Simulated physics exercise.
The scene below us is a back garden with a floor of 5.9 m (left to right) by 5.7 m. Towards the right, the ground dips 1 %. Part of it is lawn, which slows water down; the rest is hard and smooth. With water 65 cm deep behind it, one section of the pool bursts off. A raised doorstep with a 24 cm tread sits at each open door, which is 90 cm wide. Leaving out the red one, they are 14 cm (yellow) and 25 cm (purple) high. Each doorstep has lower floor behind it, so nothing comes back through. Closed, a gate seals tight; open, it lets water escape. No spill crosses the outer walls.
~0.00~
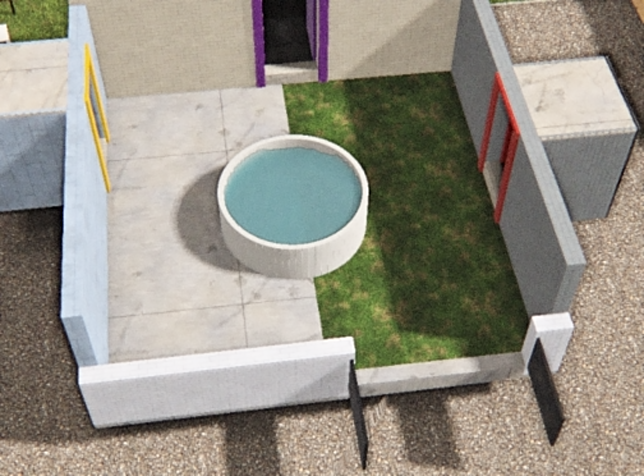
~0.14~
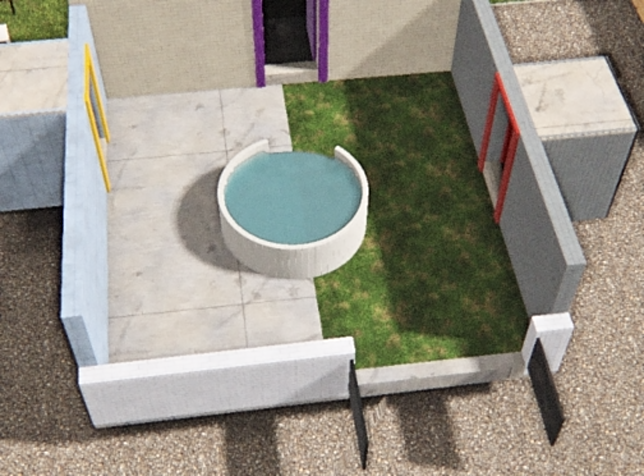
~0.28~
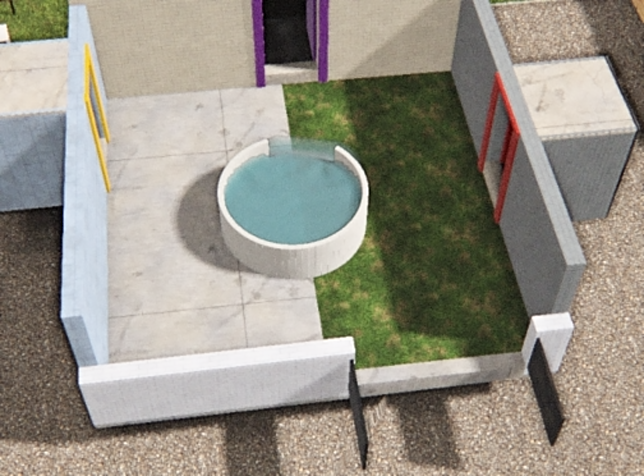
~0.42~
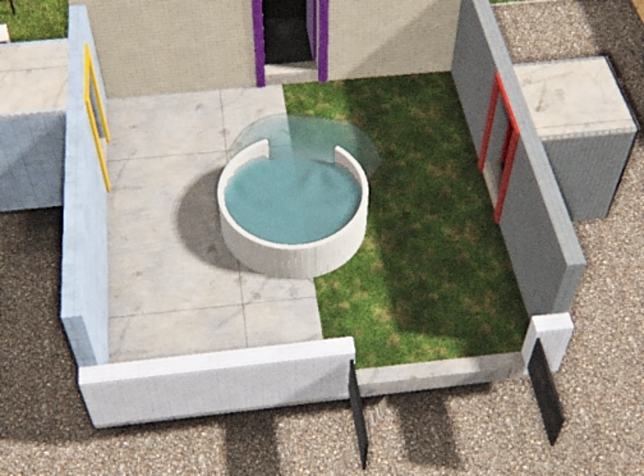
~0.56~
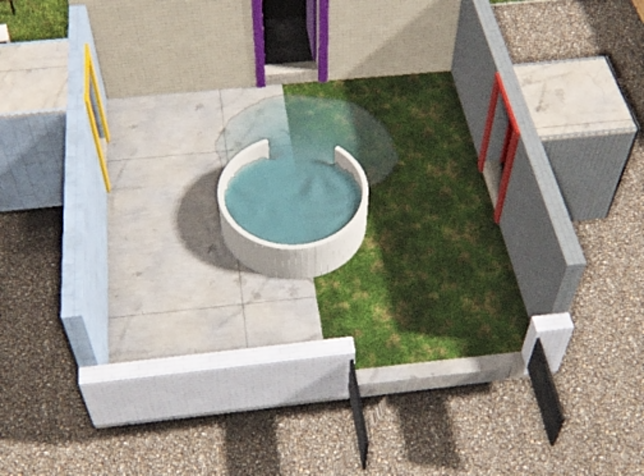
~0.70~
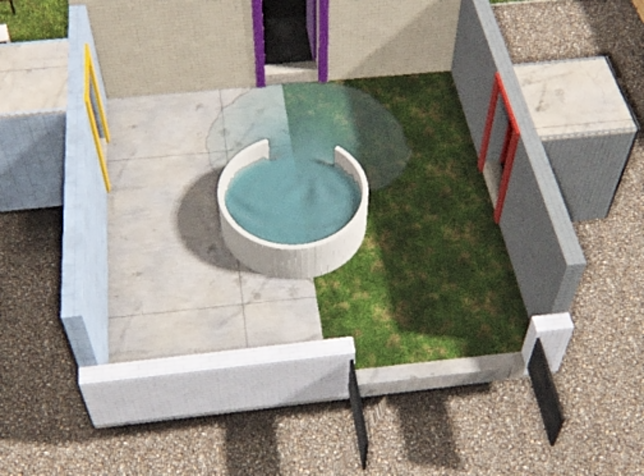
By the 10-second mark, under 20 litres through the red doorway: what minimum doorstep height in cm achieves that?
A height of about 6 cm achieves it.
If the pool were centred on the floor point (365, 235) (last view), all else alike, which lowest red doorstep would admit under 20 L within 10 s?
New minimum height: Approx. 8.0 cm.
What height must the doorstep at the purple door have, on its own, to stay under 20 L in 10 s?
Door purple, min height approx. 25 cm.
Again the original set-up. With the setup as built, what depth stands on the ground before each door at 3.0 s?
Lab note, cm: Red 3; yellow 11; purple 19.
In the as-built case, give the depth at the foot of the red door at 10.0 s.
You'd measure close to 8.0 cm there.
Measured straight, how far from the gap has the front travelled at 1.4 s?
About 2.8 m.
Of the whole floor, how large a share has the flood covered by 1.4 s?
Wet share: Around 25 %.
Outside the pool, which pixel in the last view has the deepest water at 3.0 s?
About (445, 75).
After 1.4 s water covers 25 % of the floor, deepest (34 cm) near (268, 90); it has not reached the red door.
After 3.0 s water covers 40 % of the floor, deepest (28 cm) near (445, 75); 3 cm at the red door, 0 litres in over its 24 cm doorstep.
After 10.0 s water covers 100 % of the floor, deepest (10 cm) near (454, 104); 8 cm at the red door, 0 litres in over its 24 cm doorstep.
At the red door as built, the water arrived by 3.0 s and peaked near 10 cm at 4.6 s.
Run again over the same 10 s with other heights there, 29 litres in over 5.5 cm, 7 litres over 7.5 cm. The limit of 20 litres is kept from about 6 cm up.
